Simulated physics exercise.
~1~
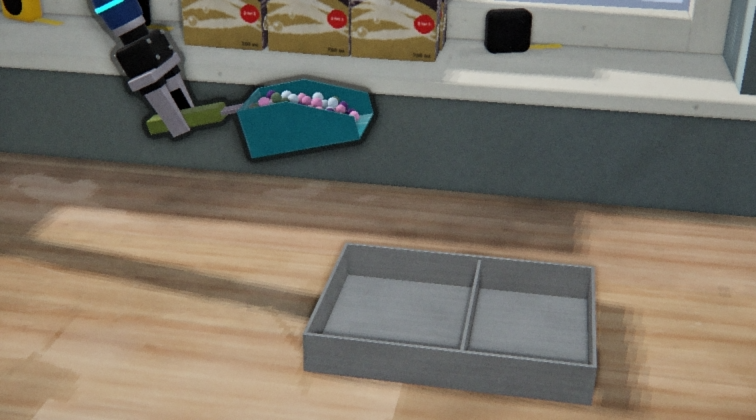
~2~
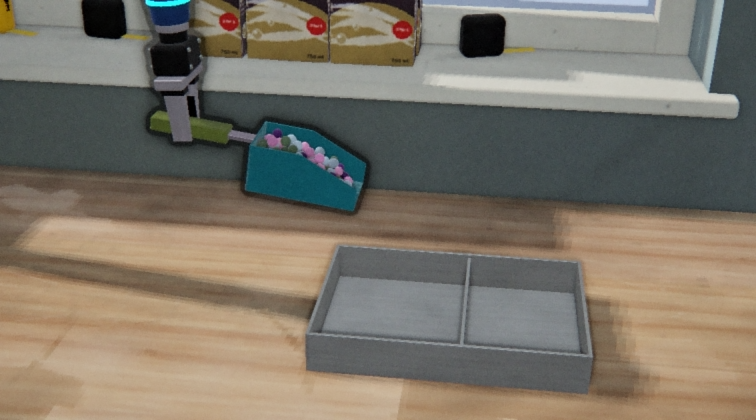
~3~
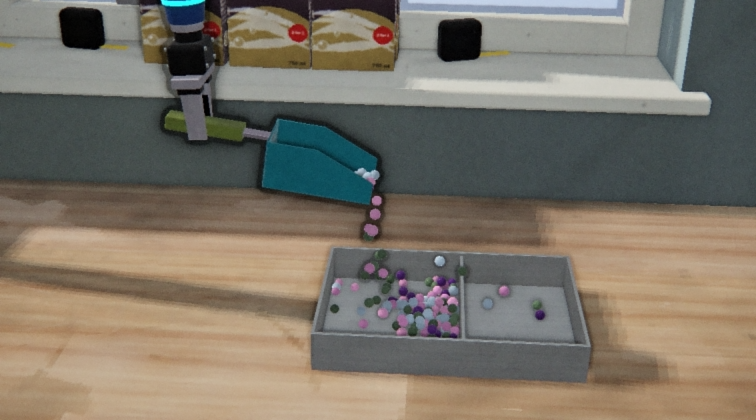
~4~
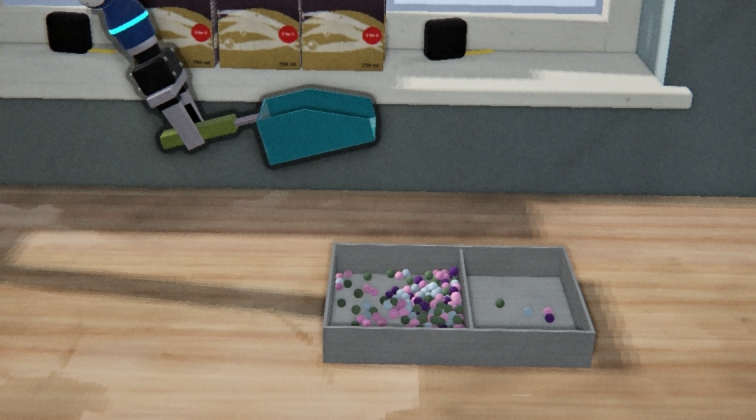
A wooden tabletop beside a sunlit window is seen from slightly above, with cream-and-gold boxes and a small black object on the white sill. A robot arm at the upper left grips the green handle of a teal scoop heaped with small pink, white, purple and green balls, while a grey tray with two compartments sits below to the right. The arm lowers the scoop and tips it toward the right. The balls pour over its front edge into the tray. The scoop then levels and rises, empty, leaving most balls in the left compartment and only a few in the right.
